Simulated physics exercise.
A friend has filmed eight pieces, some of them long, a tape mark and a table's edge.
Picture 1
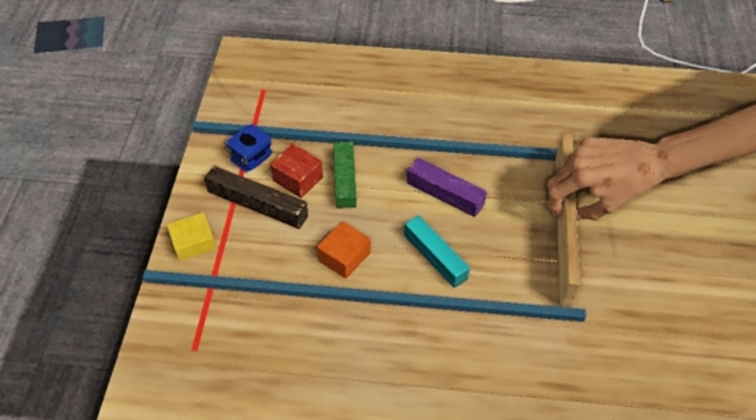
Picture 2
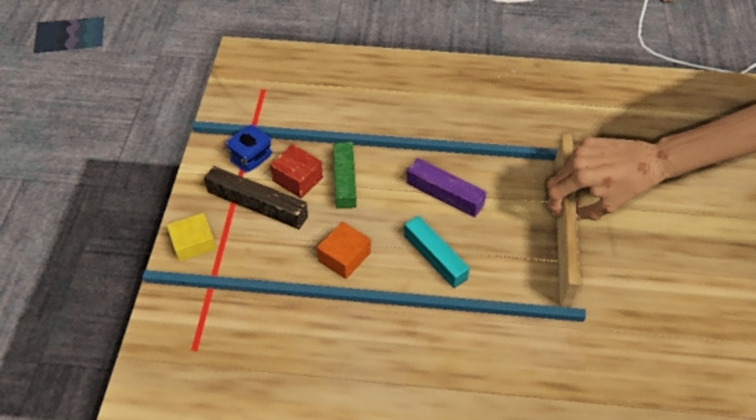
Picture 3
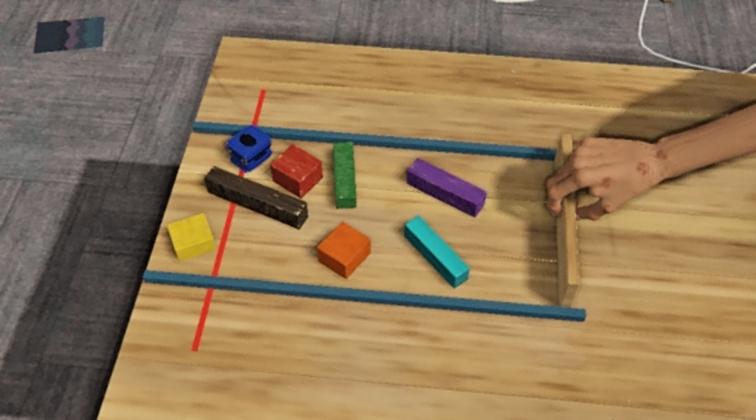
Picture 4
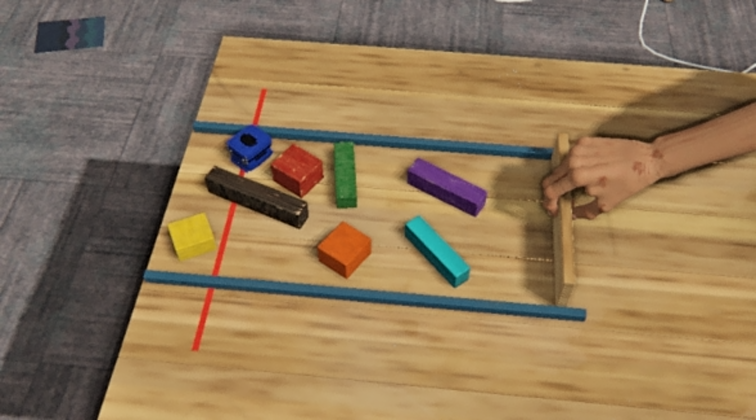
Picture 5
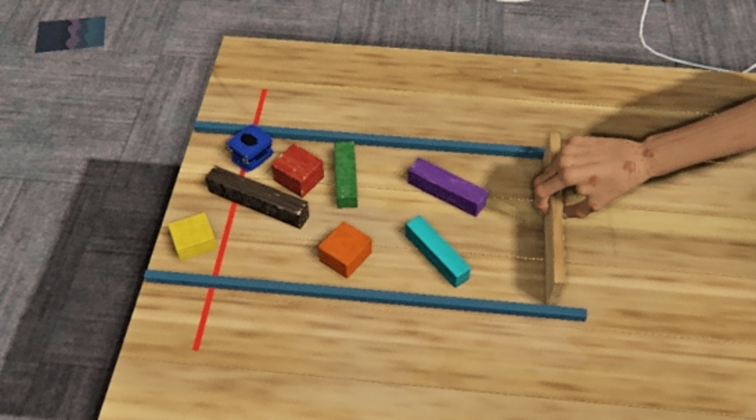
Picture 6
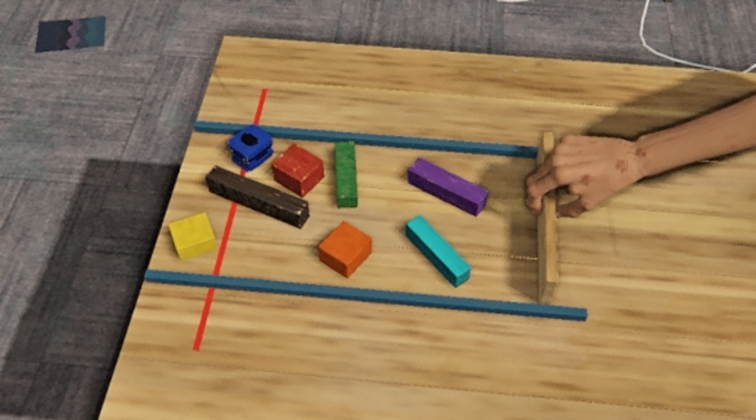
A hand held an upright wooden board at the right end of two blue strips, kept it nearly still, then slid it slightly left toward eight colourful pieces, which stayed put.
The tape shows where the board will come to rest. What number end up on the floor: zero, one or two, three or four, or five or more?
As it turns out, the number that fall off is one or two.
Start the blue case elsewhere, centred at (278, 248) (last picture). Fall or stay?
From there it comes down.
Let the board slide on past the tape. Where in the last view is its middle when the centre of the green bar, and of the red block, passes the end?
At (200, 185) for the green bar; at (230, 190) for the red block.
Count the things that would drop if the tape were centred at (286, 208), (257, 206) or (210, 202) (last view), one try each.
The counts: 0, 0 and 4.
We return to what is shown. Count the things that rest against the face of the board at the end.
It touches 2.
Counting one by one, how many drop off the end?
Exactly 2.
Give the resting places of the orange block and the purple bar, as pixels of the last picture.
Near (184, 240) and (234, 158).
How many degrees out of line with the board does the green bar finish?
Roughly 0° out of line.
Soon after, none off yet; yellow block at rest near (193, 236); blue case at rest near (252, 149); black bar at rest near (257, 197).
After that, none off yet; yellow block at rest near (193, 236); blue case moving near (246, 147); black bar at rest near (256, 196).
In the end, the number that fall off is one or two; gone, black bar and yellow block.
